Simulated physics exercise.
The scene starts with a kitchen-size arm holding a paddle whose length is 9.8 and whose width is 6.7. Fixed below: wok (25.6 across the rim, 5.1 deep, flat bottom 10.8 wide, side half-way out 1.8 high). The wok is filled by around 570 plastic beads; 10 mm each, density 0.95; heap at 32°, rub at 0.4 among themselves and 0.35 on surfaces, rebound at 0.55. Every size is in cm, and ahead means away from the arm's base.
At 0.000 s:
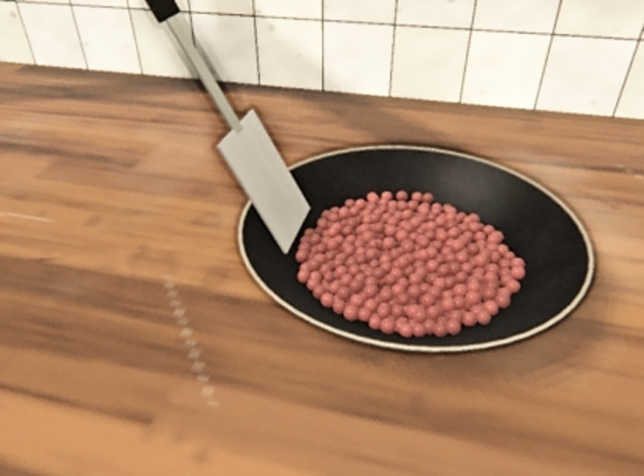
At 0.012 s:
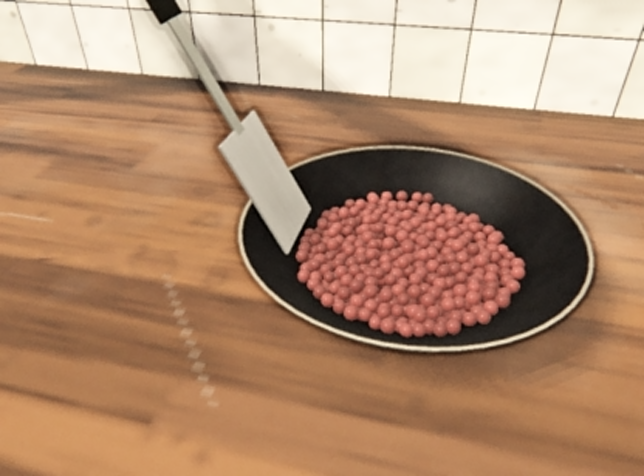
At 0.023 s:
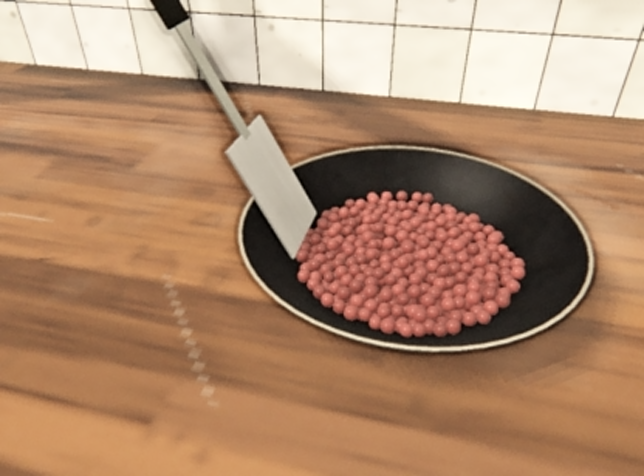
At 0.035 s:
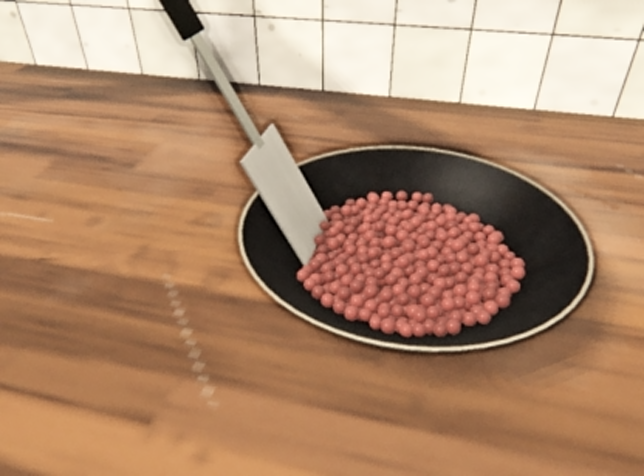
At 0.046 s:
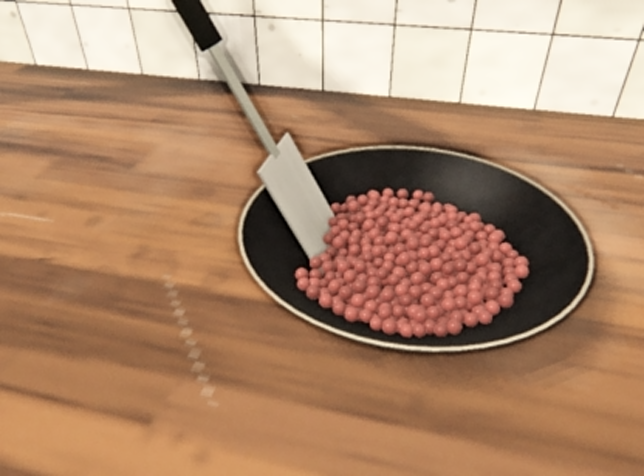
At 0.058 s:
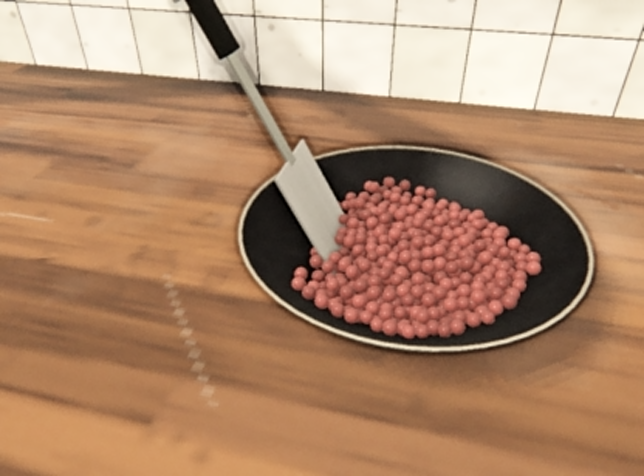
We see a flat metal paddle with a black handle resting at the left of a black pan of pinkish-red beads on a wooden counter; it then slides rightward into the beads, pushing the near ones slightly right.
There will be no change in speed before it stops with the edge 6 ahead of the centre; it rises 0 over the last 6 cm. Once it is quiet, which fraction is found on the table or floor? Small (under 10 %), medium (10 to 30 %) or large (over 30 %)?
Medium.
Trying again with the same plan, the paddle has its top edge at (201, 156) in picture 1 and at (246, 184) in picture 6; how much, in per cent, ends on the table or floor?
It works out to about 10 %, more or less.
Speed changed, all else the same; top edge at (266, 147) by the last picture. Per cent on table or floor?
About 5 percent.
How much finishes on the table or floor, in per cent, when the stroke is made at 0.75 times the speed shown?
Estimate: Approx. 5 %.
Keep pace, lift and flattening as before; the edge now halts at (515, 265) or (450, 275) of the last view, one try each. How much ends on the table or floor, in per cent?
Close to 40 and close to 5 per cent, respectively.
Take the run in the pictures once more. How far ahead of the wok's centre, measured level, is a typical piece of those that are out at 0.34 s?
About 16 cm.
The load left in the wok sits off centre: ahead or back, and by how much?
What stays is shifted forward by around 3.5 cm.
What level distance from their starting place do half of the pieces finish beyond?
Somewhere around 5 centimetres, I'd say.
By 0.09 s, sloping 62°, highest piece 5 above the table; 569 in the wok.
By 0.12 s, sloping 62°, highest piece 8 above the table; 569 in the wok.
By 0.34 s, sloping 62°, highest piece 7 above the table; 464 in the wok, 90 on the table or floor, 15 on the blade or in flight.
By 1.39 s, sloping 62°, highest piece 6 above the table; 460 in the wok, 109 on the table or floor.
Final count, 460 in the wok, 109 on the table or floor. That is 19 % on the table or floor.
